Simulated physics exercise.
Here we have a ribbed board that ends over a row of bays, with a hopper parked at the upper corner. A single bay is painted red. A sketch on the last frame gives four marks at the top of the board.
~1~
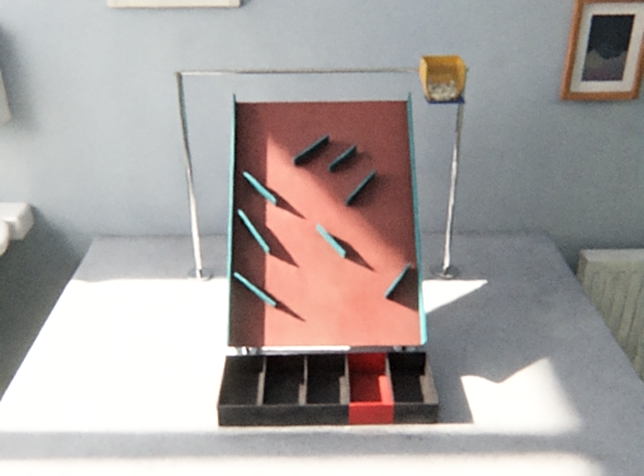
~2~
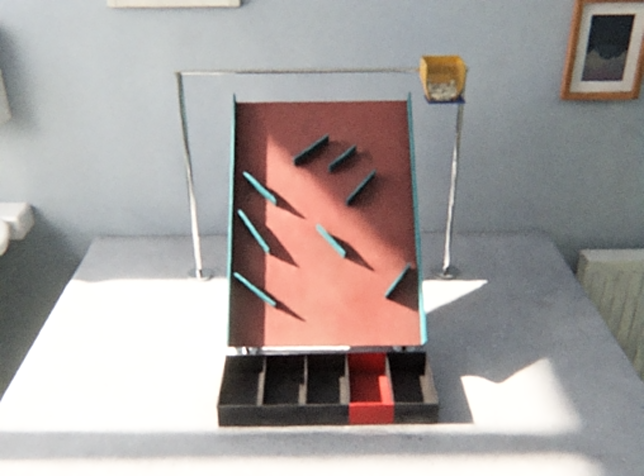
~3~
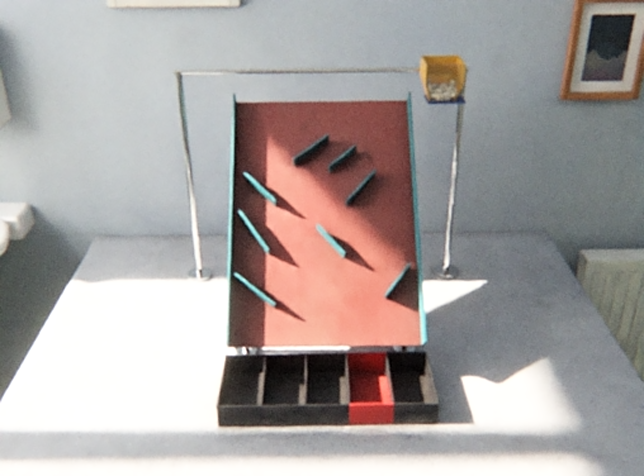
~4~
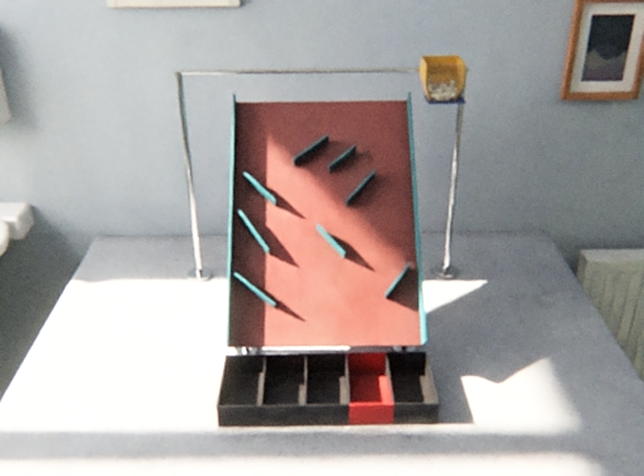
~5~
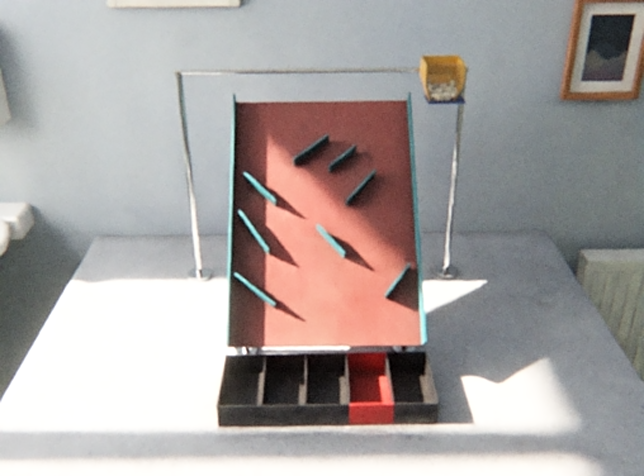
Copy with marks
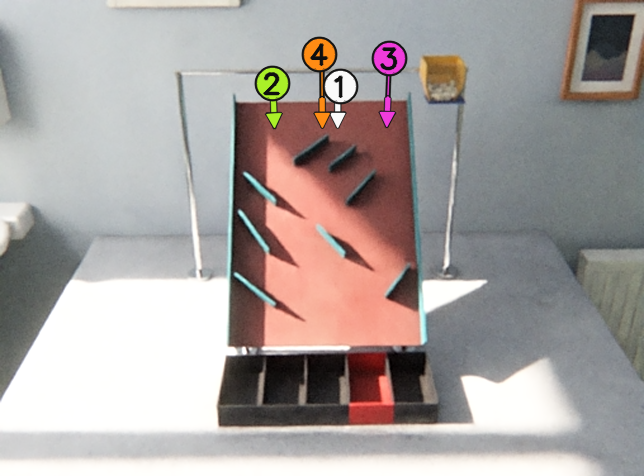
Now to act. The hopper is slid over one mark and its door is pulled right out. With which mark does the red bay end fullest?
3 is best.
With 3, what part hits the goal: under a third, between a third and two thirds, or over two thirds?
It is between a third and two thirds.
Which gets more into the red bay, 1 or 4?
1.
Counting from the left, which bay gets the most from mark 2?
The third from the left.
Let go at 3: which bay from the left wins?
It is the fourth one.
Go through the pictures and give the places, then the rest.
In the first frame, hopper (441, 91), white beans, door shut.
In the second frame, ribs (293, 159) to (328, 134), (329, 166) to (356, 145), (245, 173) to (275, 201).
In the third frame, ribs (347, 200) to (376, 169), (239, 211) to (268, 250), (317, 224) to (344, 253).
In the fourth frame, ribs (234, 273) to (274, 304), (386, 294) to (410, 263).
In the fifth frame, red bay (371, 412), number 4 of 5 from the left.
On the marked copy, mark 1 meets the board at (337, 122); mark 2 meets the board at (274, 122); mark 3 meets the board at (386, 121); mark 4 meets the board at (322, 122).
Choosing 1, roughly a quarter in the red bay, the larger part in other bays.
Choosing 2, about a tenth in the red bay, the larger part in other bays, just a few held on the board, just a few outside the box.
Choosing 3, roughly half in the red bay, roughly half in other bays, just a few held on the board.
Choosing 4, about a tenth in the red bay, the larger part in other bays, just a few held on the board.
